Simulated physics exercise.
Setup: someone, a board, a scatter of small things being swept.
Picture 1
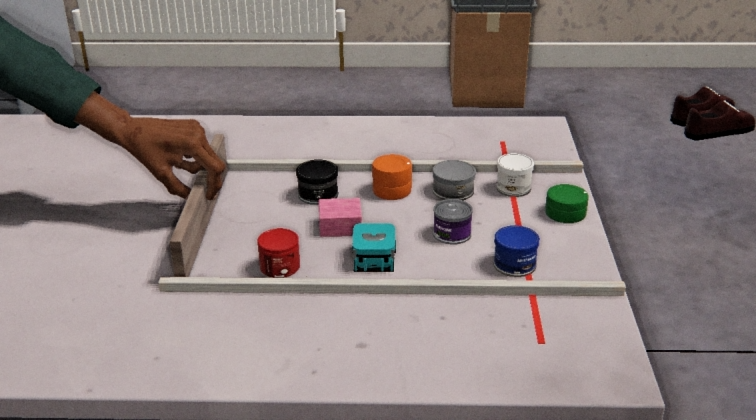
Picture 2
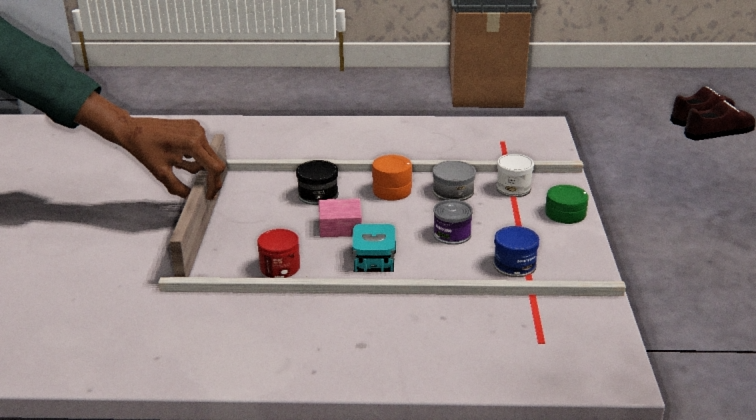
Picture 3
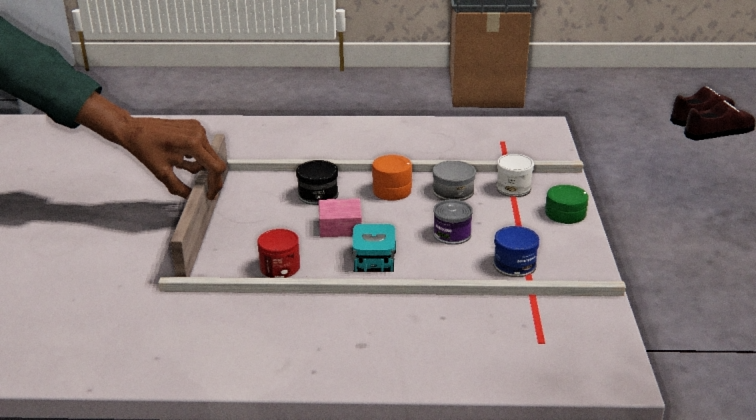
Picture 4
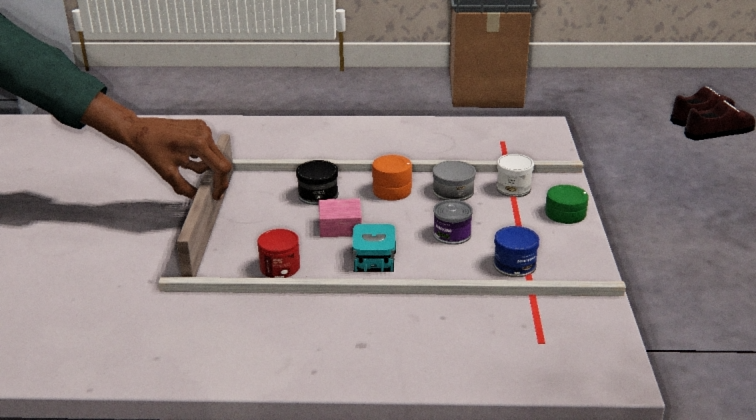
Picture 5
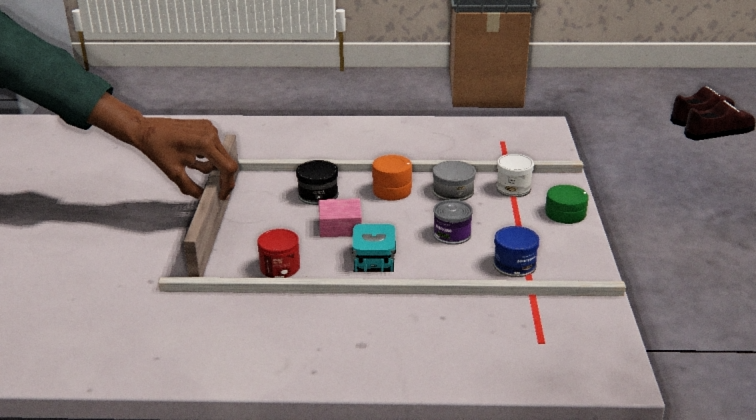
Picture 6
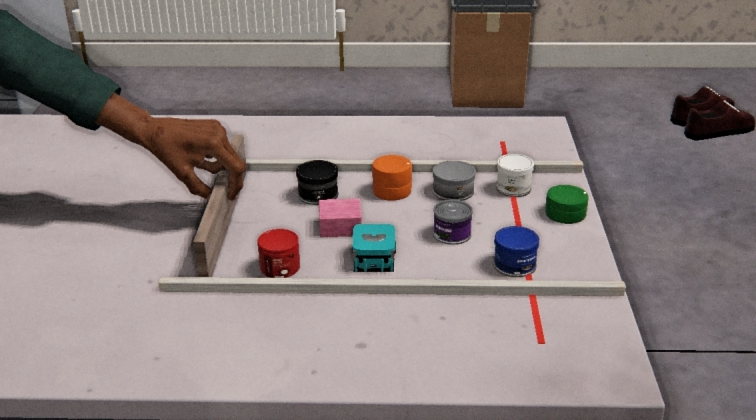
A hand sliding a wooden board slightly right between two rails on a table, towards colourful pots and blocks that stay still.
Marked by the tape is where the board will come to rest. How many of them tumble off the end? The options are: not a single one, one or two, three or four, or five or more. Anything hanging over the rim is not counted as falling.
My answer: One or two.
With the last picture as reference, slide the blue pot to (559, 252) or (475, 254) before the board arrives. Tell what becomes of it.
One after the other: It keeps its spot; it keeps its spot.
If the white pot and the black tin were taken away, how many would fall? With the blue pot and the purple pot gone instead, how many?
In the first try 0, in the other 1.
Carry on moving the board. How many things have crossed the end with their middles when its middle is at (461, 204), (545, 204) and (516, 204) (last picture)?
First 0, then 5, then 1.
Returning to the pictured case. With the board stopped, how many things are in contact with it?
All in all, 5.
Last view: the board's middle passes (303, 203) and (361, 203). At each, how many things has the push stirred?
First position 2; second position 6.
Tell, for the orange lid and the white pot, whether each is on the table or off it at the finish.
In the end the orange lid stays where it is, the white pot ends up below.
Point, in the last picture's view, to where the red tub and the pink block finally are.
Positions - first (550, 263), then (540, 219).
Soon after, none off yet; green lid at rest near (567, 204); white pot at rest near (515, 176); blue pot at rest near (516, 252).
In the end, the number that fall off is one or two; gone, white pot.
